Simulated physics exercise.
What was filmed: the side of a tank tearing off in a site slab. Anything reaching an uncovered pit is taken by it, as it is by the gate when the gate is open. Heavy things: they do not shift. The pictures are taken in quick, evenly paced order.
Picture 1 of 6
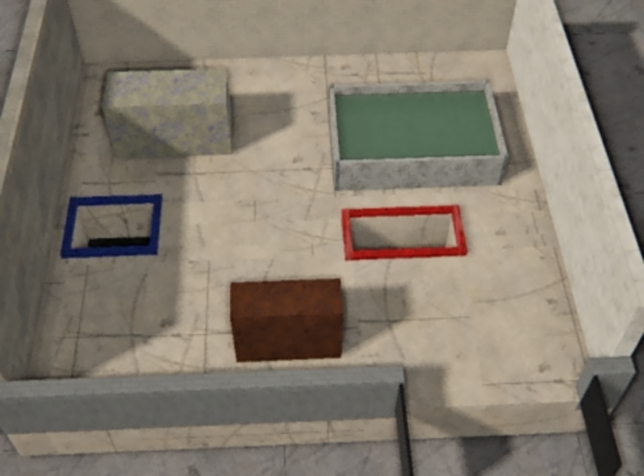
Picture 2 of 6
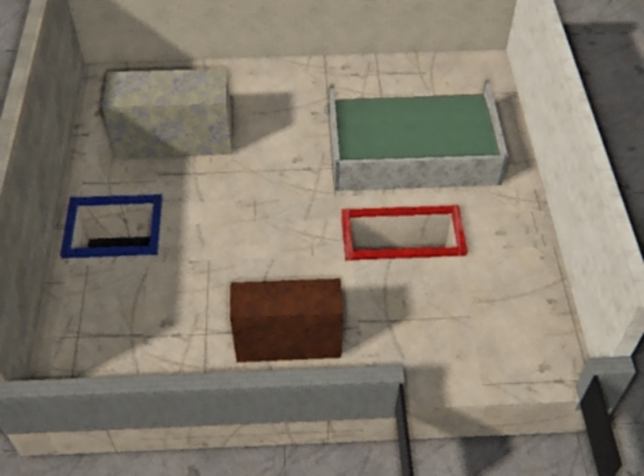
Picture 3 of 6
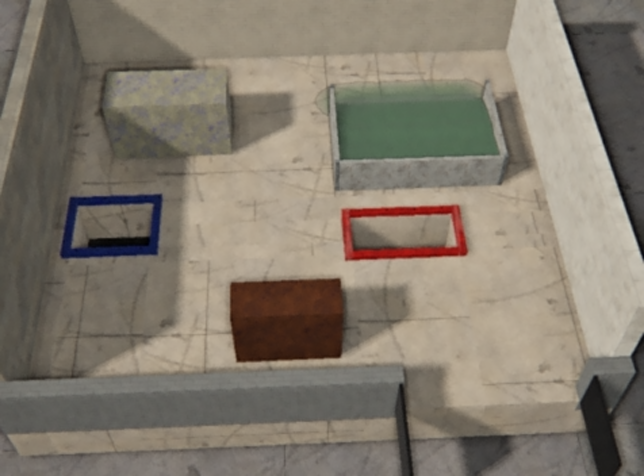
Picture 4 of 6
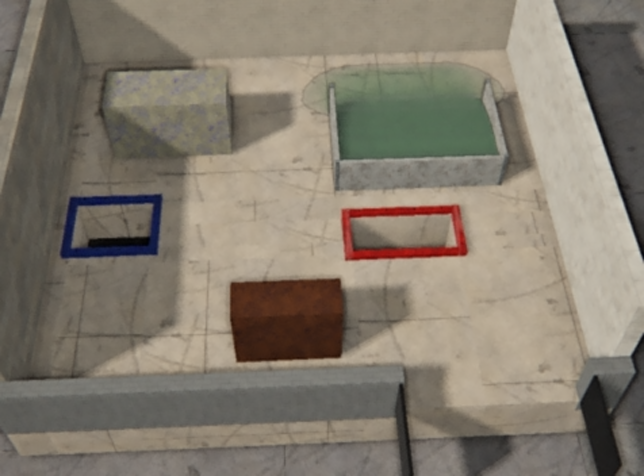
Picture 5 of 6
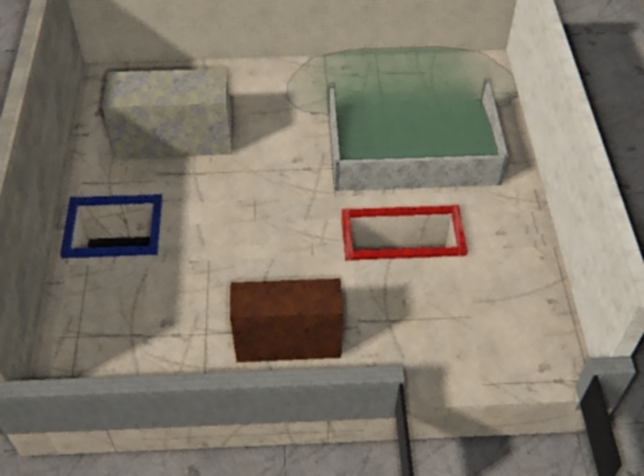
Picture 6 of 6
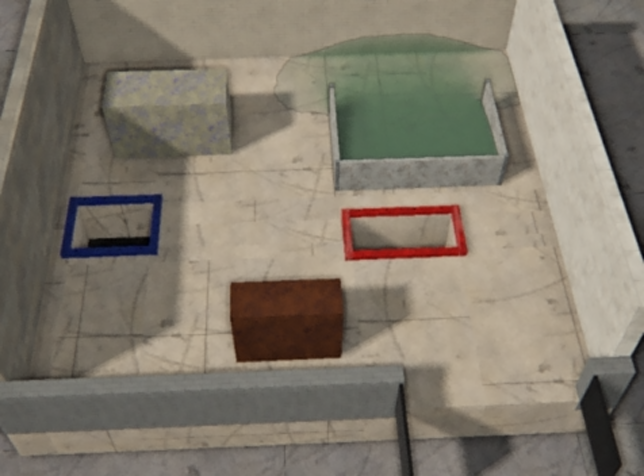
Green water pours out the far side of a gray tank and spreads across the floor.
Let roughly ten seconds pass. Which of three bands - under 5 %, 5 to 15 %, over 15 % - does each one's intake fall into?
As I see it, the gate takes in a reasonable amount - five to fifteen per cent; the blue pit takes in a trifling amount - short of five per cent; the red pit takes in a trifling amount - short of five per cent.
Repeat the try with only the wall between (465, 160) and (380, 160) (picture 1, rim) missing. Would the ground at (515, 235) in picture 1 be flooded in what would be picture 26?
Outcome: Swamped.
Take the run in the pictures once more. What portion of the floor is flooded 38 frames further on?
My estimate is near 60 per cent.
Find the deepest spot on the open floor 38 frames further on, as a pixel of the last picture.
My pick is (160, 118).
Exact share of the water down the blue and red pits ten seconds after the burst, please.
Around 2 per cent, then around 0 per cent.
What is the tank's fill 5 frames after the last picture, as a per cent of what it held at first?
My reading is 46 %.
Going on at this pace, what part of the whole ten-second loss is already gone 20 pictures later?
My reading is about 0 per cent.
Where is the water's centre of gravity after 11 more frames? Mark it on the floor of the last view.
The water centres close to (391, 95).
A moment on, water covers 15 % of the floor; the gate 0 %, the blue pit 0 %, the red pit 0 %.
Next, water covers 25 % of the floor; the gate 0 %, the blue pit 0 %, the red pit 0 %.
Then, water covers 40 % of the floor; the gate 0 %, the blue pit 0 %, the red pit 0 %.
Later, water covers 60 % of the floor; the gate 6 %, the blue pit 1 %, the red pit 0 %.
In the end, water covers 75 % of the floor; the gate 12 %, the blue pit 2 %, the red pit 0 %.
